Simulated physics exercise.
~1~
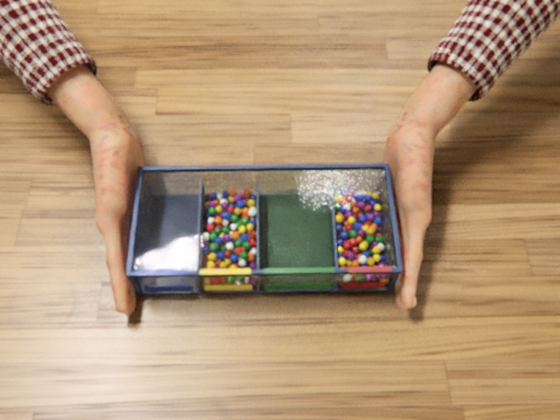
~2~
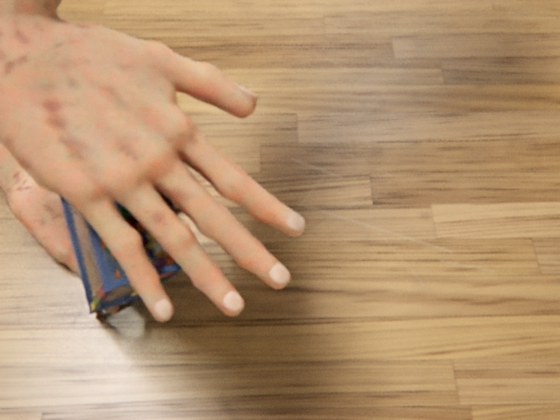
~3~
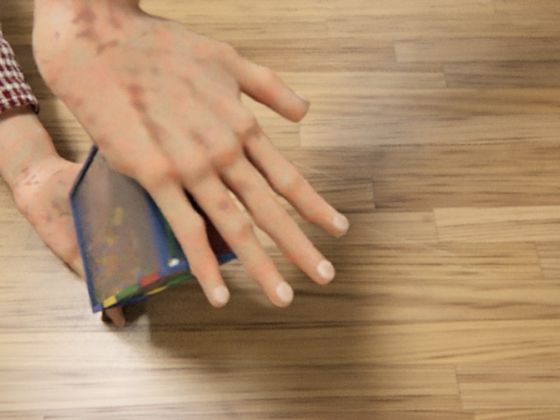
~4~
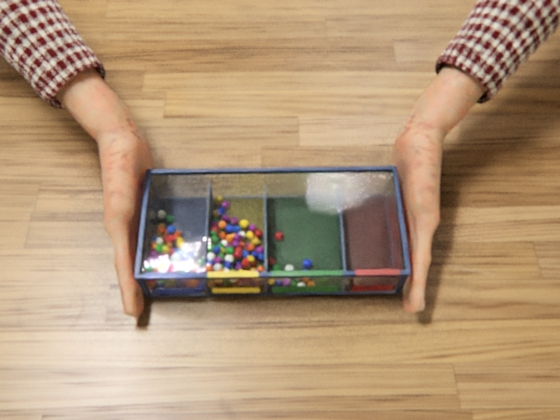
A clear-lidded box with four compartments, blue, yellow, green and red from left to right, rests between two hands in checked sleeves above a pale wooden table, seen from above. At first, many small colourful beads fill the yellow and red sections, while the blue and green ones look empty. The hands swing the box steeply up onto its end at the left, one hand largely covering it. They then begin tipping it back and lower it flat again. Finally the beads lie mostly in yellow, with many in blue, a few in green and none in red.
